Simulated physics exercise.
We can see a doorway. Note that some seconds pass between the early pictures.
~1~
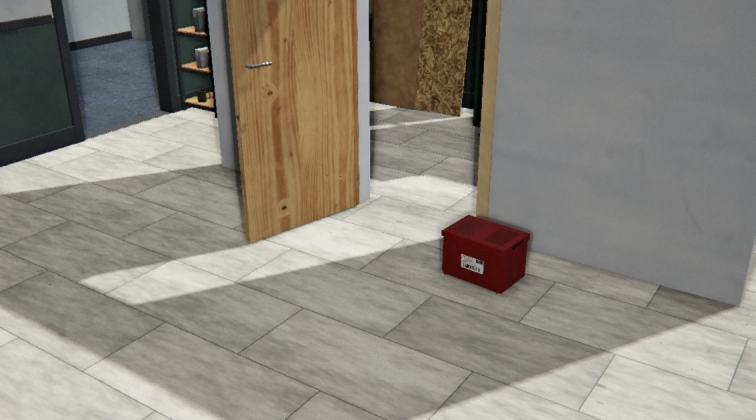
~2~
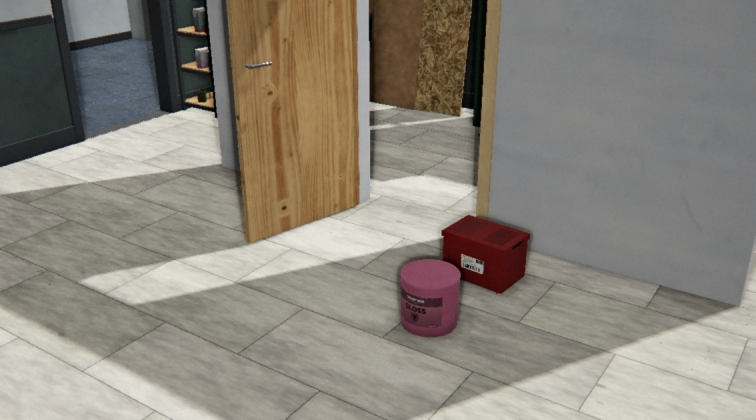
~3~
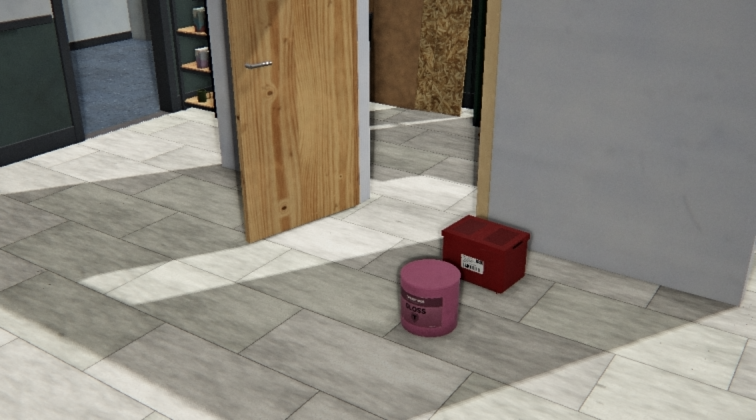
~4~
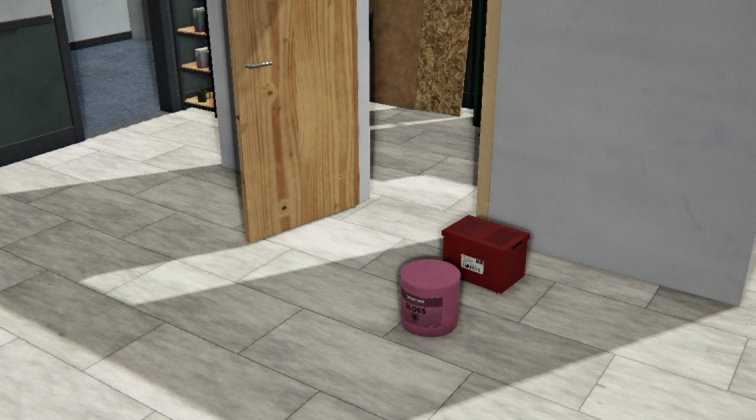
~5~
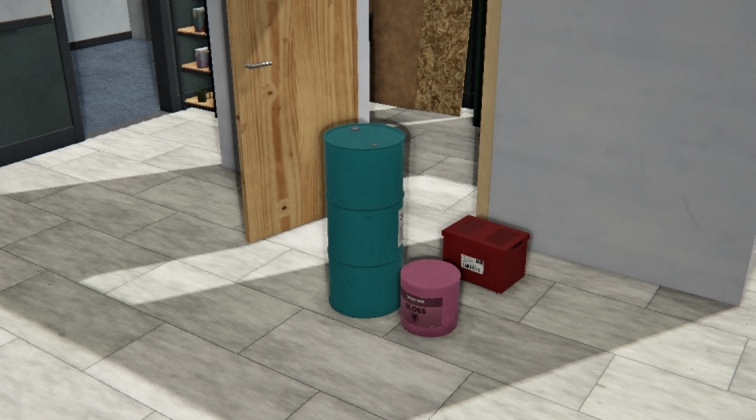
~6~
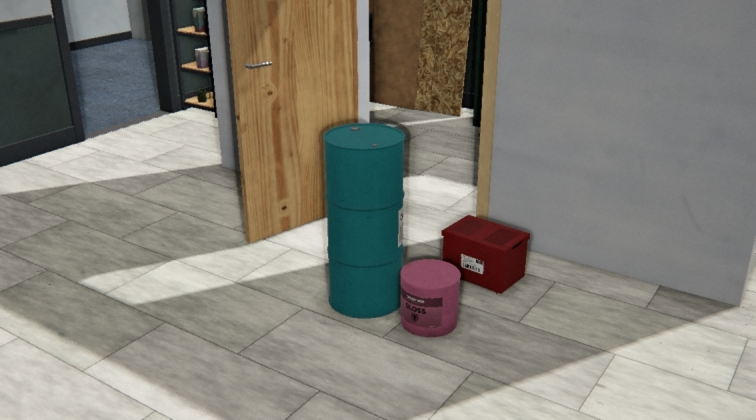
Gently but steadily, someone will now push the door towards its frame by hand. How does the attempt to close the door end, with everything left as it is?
The door is pushed home.
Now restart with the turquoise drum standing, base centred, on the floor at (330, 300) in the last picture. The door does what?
Observation: Afterwards the door travels the full way.
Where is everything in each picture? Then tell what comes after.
Door wide open and still; red tote (484, 254), in the first frame.
Door wide open and still; red tote (484, 254); pink pail (430, 298), in the second frame.
Door wide open and still; red tote (484, 254); pink pail (430, 298), in the third frame.
Door wide open and still; red tote (484, 254); pink pail (430, 298), in the fourth frame.
Door wide open and still; red tote (484, 254); pink pail (430, 298), in the fifth frame.
Door wide open and still; turquoise drum (365, 221); red tote (484, 254), in the sixth frame.
Then, 1.30 s on from there, open by 73°.
Then, 2.20 s on from there, open by 36°.
In the end, open by 0°; all 3 unmoved. At the end, from the last picture's camera, turquoise drum near (365, 221).
